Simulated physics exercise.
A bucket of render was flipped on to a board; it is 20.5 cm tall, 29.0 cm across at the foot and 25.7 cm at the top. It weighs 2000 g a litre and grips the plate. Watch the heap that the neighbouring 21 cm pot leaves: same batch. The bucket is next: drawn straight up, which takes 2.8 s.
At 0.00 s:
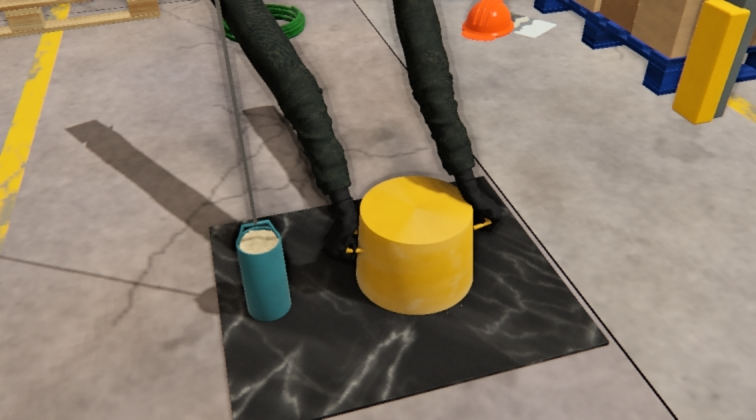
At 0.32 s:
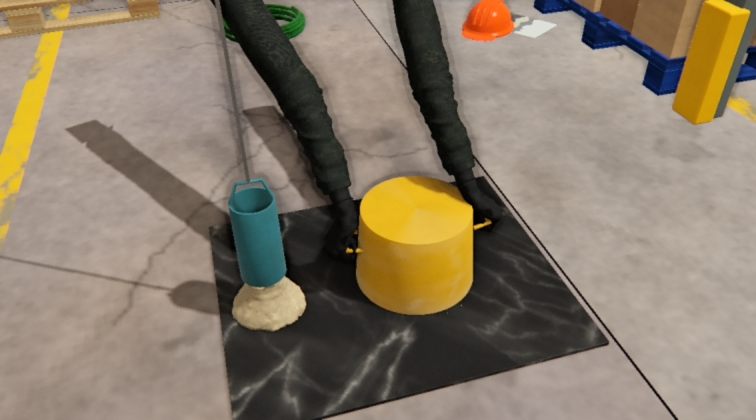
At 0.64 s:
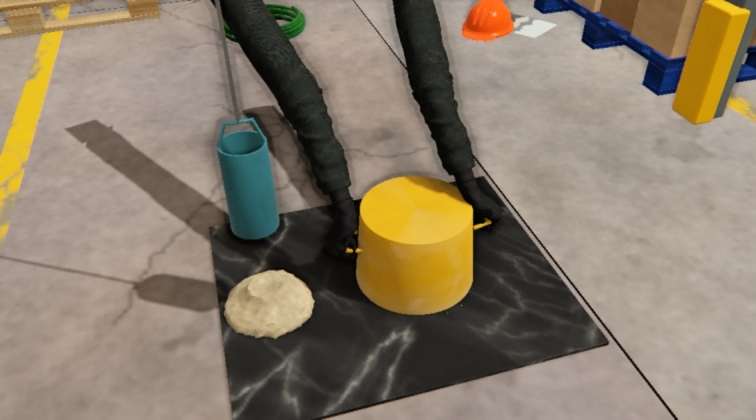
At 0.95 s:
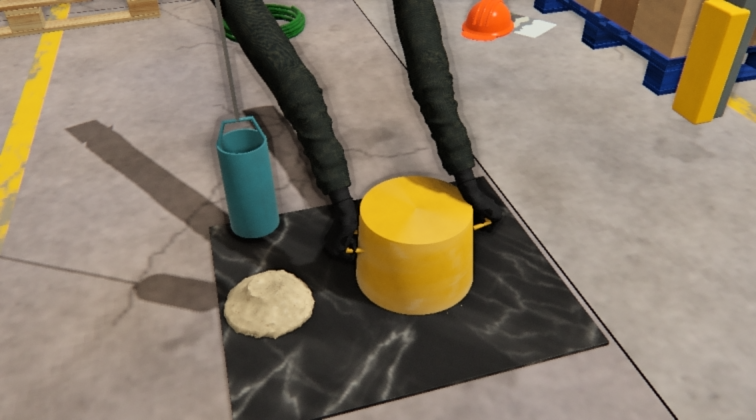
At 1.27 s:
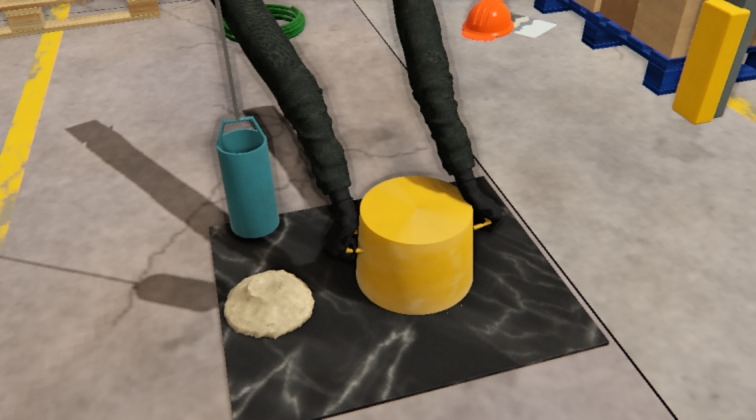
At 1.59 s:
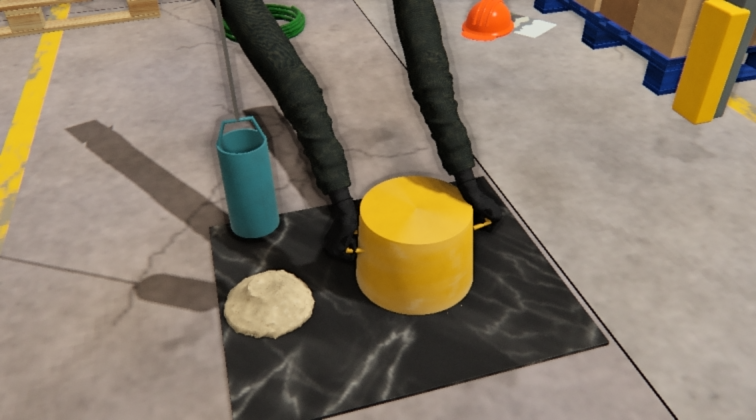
Dark-sleeved arms hold a still yellow bucket while a teal pot rises, leaving a pale heap.
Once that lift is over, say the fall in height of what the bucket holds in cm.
Some 9 cm.
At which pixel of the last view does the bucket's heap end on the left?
Around (320, 279).
After 2.3 s, the bucket is up 4.9 cm; the render has come down 2.8 cm to 18 cm and is 36 cm wide.
After 3.0 s, the bucket is up 13 cm; the render has come down 9.1 cm to 11 cm and is 48 cm wide.
After 3.7 s, the bucket is up 21 cm; the render has come down 9.2 cm to 11 cm and is 48 cm wide.
After 4.5 s, the bucket is clear; the render has come down 9.2 cm to 11 cm and is 48 cm wide.
After 5.0 s, at rest, the bucket is clear; the render has come down 9.2 cm to 11 cm and is 48 cm wide.
